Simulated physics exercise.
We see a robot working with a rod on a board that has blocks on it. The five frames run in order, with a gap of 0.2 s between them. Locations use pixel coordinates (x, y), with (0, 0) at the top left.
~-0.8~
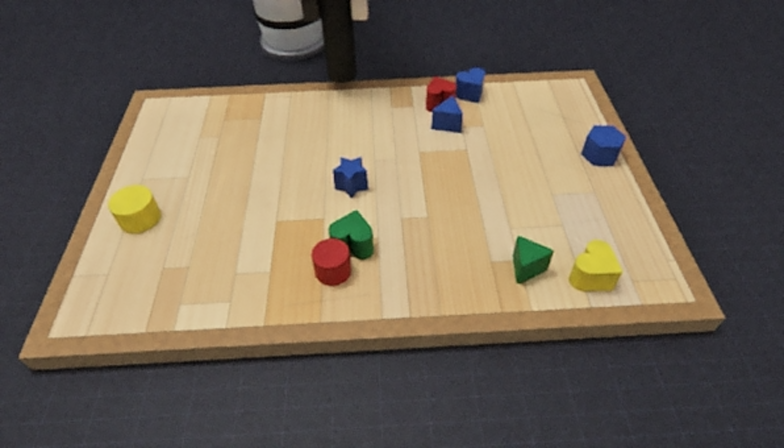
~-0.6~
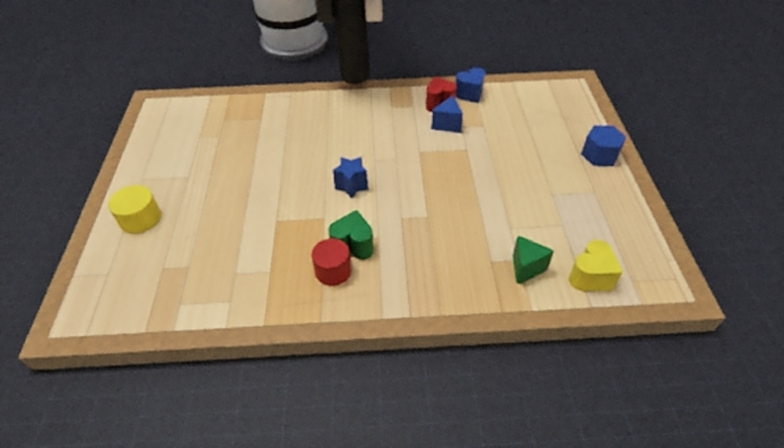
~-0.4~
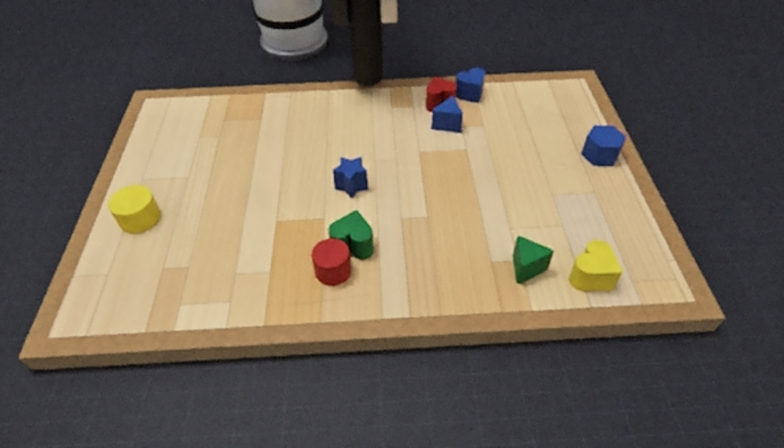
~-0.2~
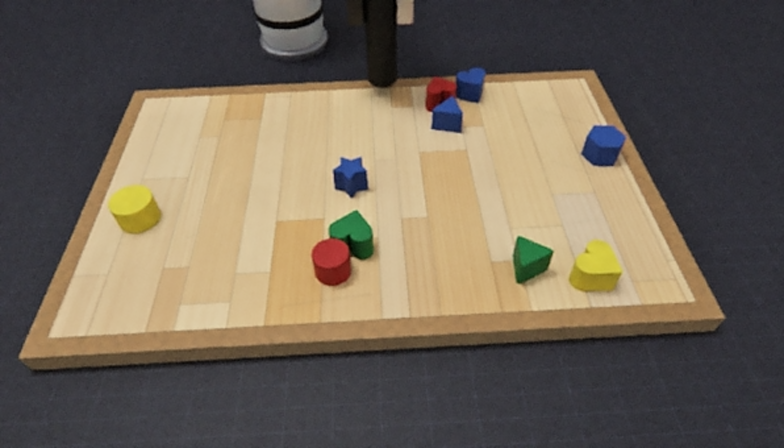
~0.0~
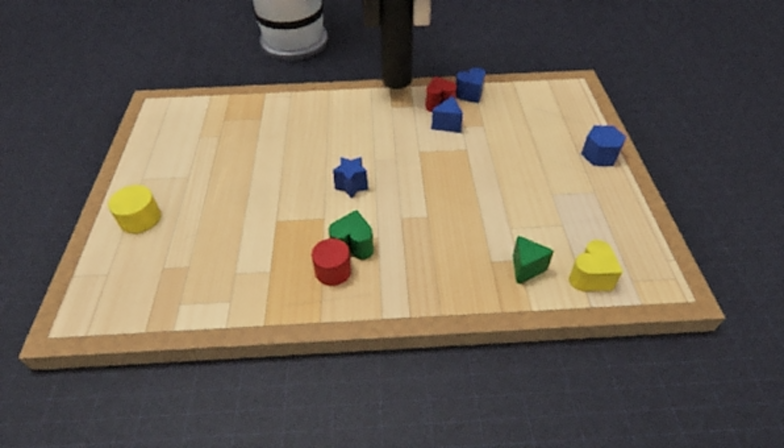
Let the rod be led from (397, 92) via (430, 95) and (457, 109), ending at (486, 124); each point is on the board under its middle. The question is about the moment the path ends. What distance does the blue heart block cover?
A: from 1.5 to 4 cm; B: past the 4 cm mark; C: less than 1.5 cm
Option C.
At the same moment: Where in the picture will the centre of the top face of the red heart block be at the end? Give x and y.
The middle of its upper face should be somewhere near (495, 122).
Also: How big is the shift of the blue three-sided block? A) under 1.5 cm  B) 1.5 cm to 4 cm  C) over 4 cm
I'll go with B - 1.5 cm to 4 cm.
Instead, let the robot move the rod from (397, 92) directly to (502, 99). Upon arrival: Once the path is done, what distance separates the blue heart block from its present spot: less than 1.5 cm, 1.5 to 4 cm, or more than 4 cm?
Range: Over 4 cm.
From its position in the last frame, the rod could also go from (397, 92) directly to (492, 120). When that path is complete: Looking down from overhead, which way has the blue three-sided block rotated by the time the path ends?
In a top view, it turns clockwise.
On the path given first. One third of the way, rod at (431, 85); red heart block at (447, 89), turned 25° clockwise.
Two thirds of the way, rod at (459, 99); red heart block at (474, 104), turned 45° clockwise; blue three-sided block at (454, 113), turned 70° clockwise; blue heart block at (481, 77), turned 35° anticlockwise.
At the end, rod at (487, 113); red heart block at (495, 122), turned 65° clockwise; blue three-sided block at (456, 115), turned 90° clockwise; blue heart block at (481, 77), turned 35° anticlockwise.
